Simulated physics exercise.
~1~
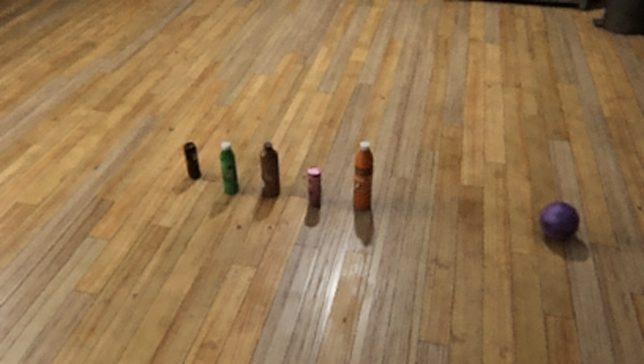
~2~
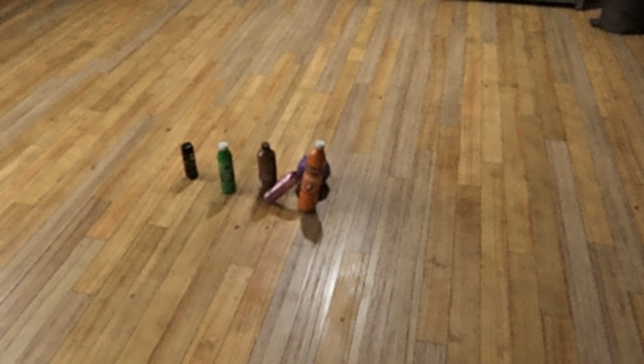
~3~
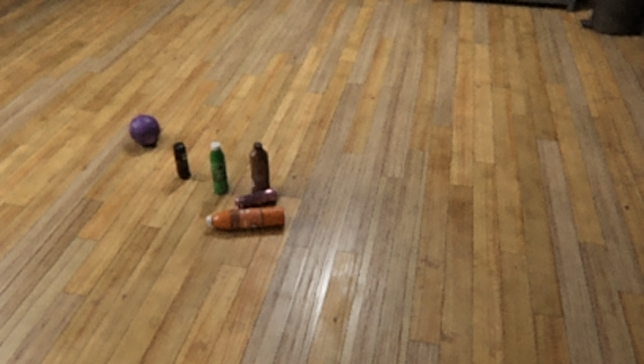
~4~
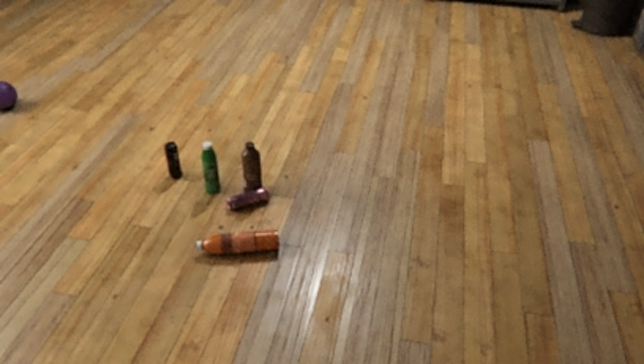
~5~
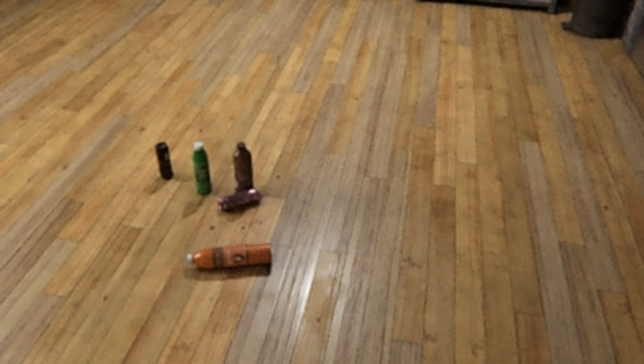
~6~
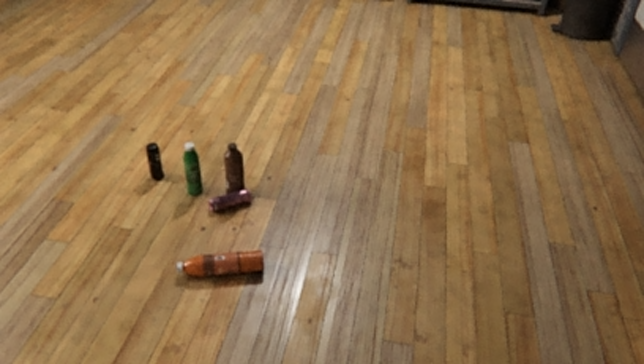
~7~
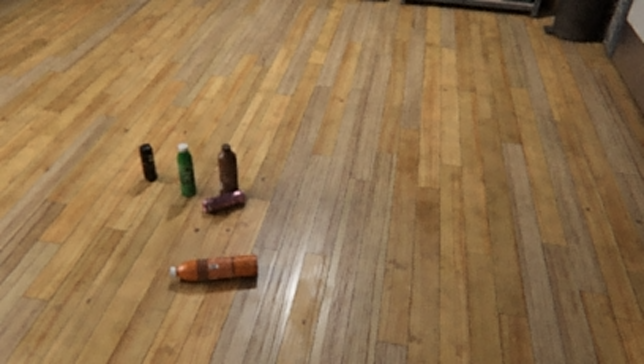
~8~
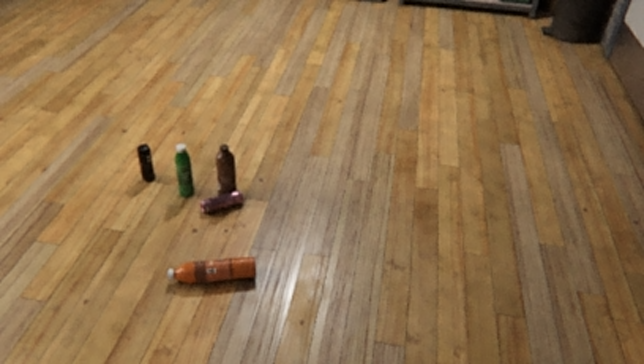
An orange bottle stood beside a pink can, brown and green bottles and a black can until a purple ball rolled left across the wooden floor, knocked the first two over and rolled out of sight, leaving the other three standing.
